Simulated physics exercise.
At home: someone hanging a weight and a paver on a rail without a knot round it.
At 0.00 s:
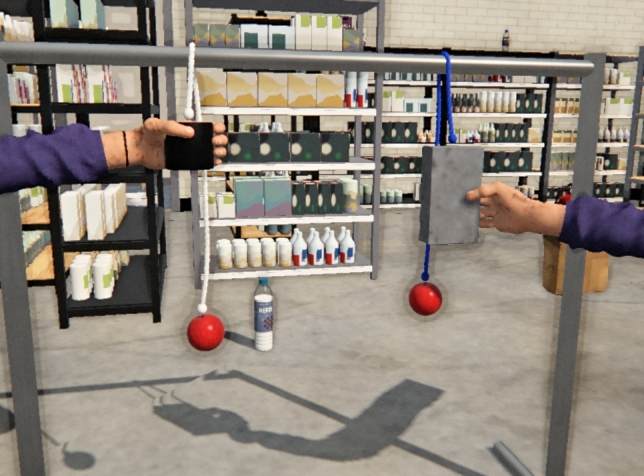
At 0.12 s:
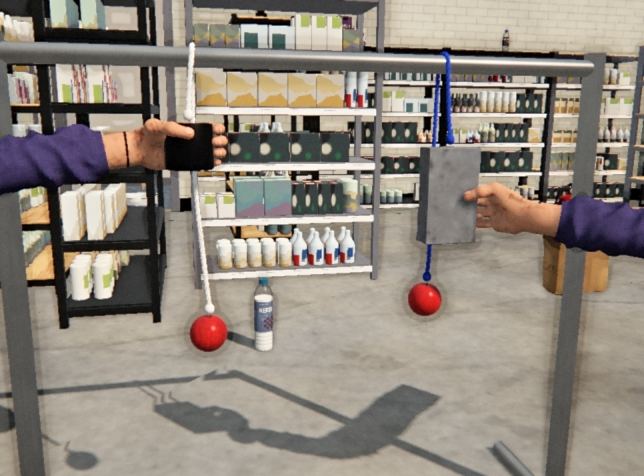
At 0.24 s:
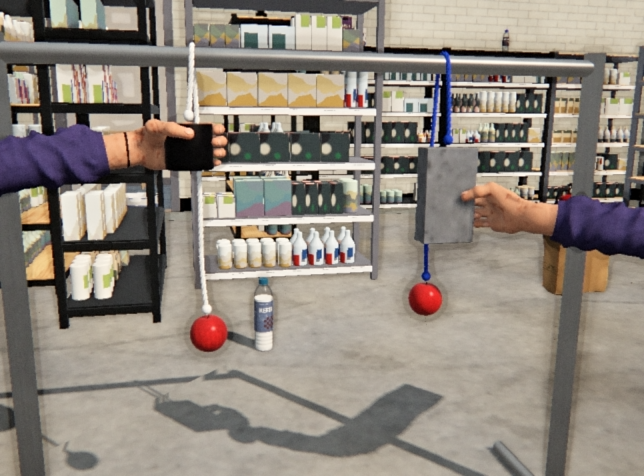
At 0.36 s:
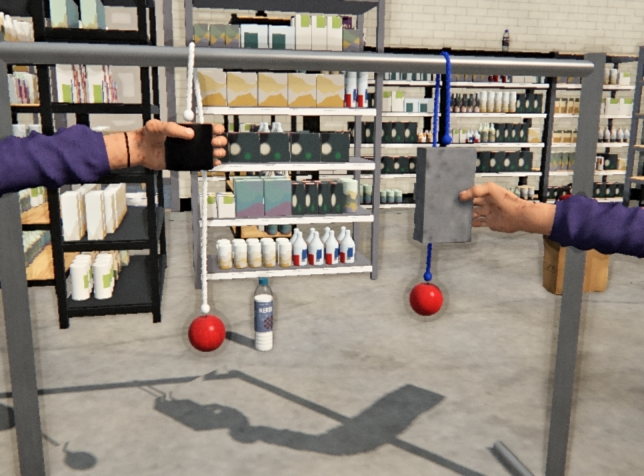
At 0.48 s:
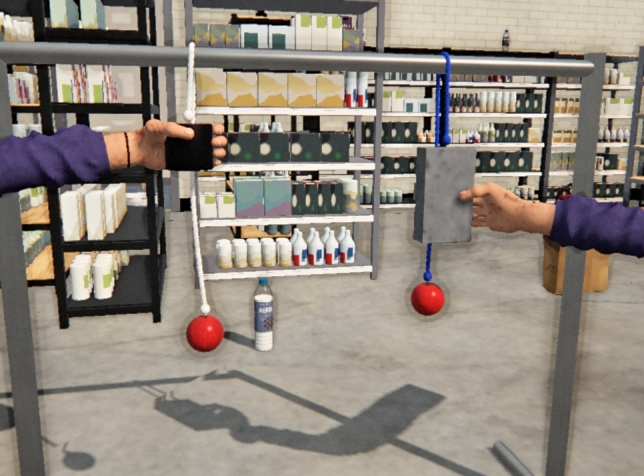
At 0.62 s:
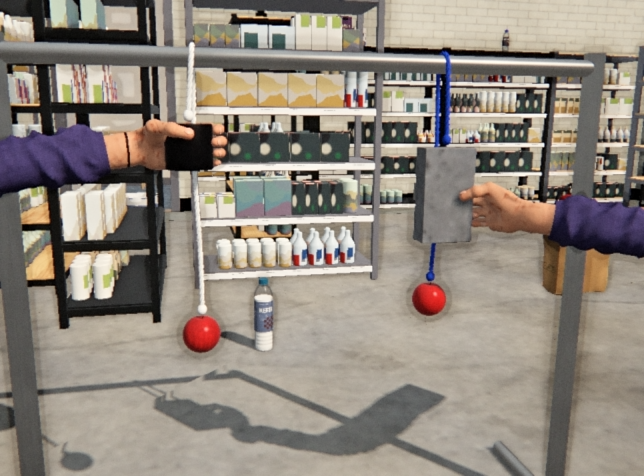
In a storeroom with stocked shelves and a pale concrete floor, seen from a still, head-on view, a grey rail spans the foreground. A red ball hangs on a white cord at left and another on a blue cord at right, with purple-sleeved hands at a small black object and a grey slab. The left ball sways slightly right, then back left, while the slab shifts slightly left and the right ball barely moves.
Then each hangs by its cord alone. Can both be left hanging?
The weight runs down to the floor. The paver drops.
Around 1.02 s, weight dropping near (198, 318); paver dropping near (436, 309).
Around 1.32 s, weight on the floor; paver on the floor.
Finally, weight on the floor; paver on the floor. The weight drops and the paver pulls its rope through.
